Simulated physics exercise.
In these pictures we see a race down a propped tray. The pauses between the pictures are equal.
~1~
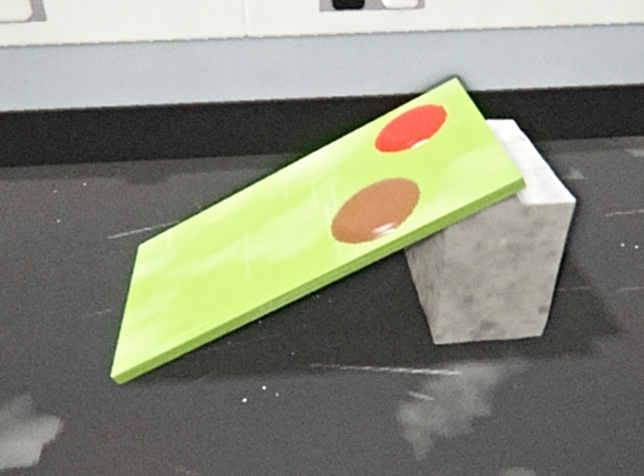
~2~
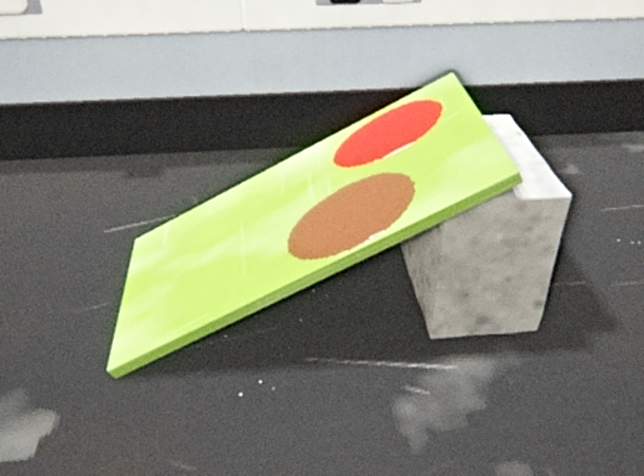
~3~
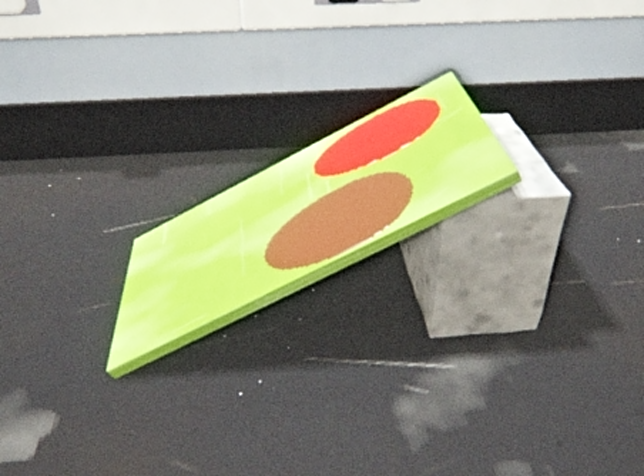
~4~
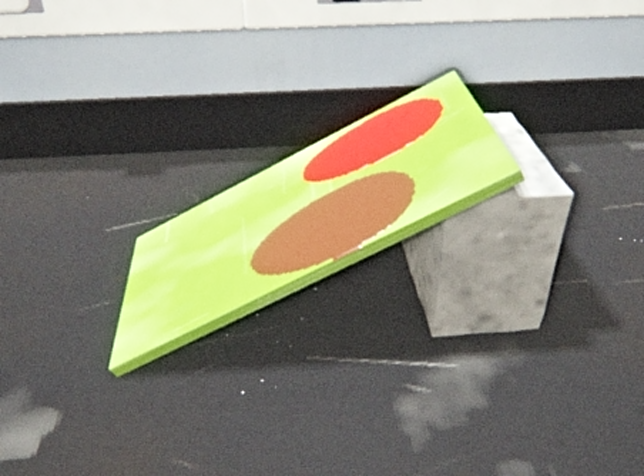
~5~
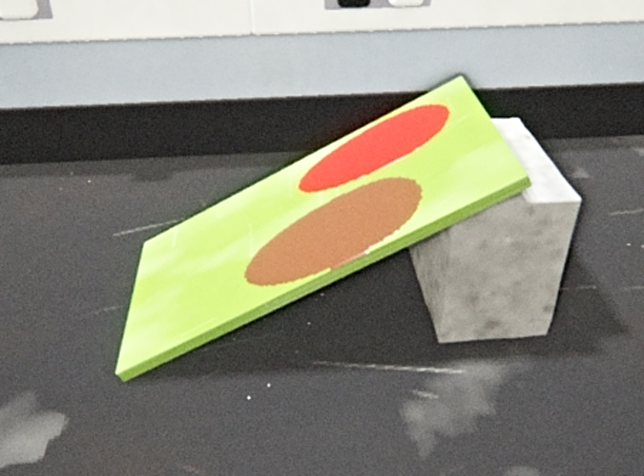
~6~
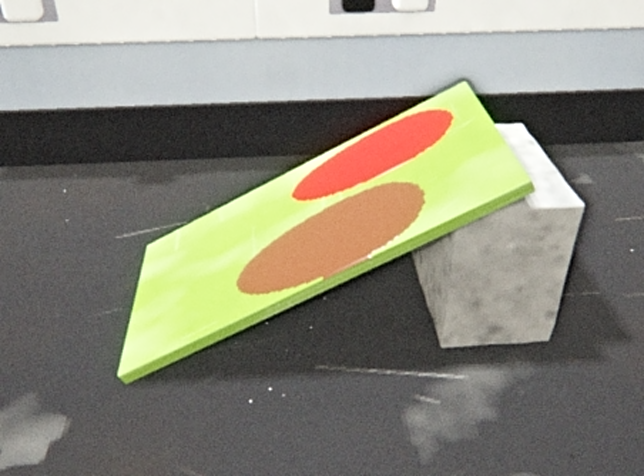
Two patches of glaze, one red and one brown, spread down a green tray propped on a grey block, stretching from small ovals into long ones, quickly at first and then more slowly, with the brown patch's tip staying lower.
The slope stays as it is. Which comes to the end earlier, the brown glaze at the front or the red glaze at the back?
Watch the one at the fore - it will make it down first.
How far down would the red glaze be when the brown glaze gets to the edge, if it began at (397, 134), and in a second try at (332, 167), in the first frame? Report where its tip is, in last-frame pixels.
The first start puts it around (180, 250), while the second puts it around (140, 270).
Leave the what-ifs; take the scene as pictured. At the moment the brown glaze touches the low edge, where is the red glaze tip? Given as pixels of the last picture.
My best guess for the front is close to (201, 240).
Shortly, the brown glaze is three quarters of the way down; the red glaze is three quarters of the way down.
Then, the brown glaze is close to the edge; the red glaze is three quarters of the way down.
At the finish, the brown glaze is at the low edge; the red glaze is three quarters of the way down.
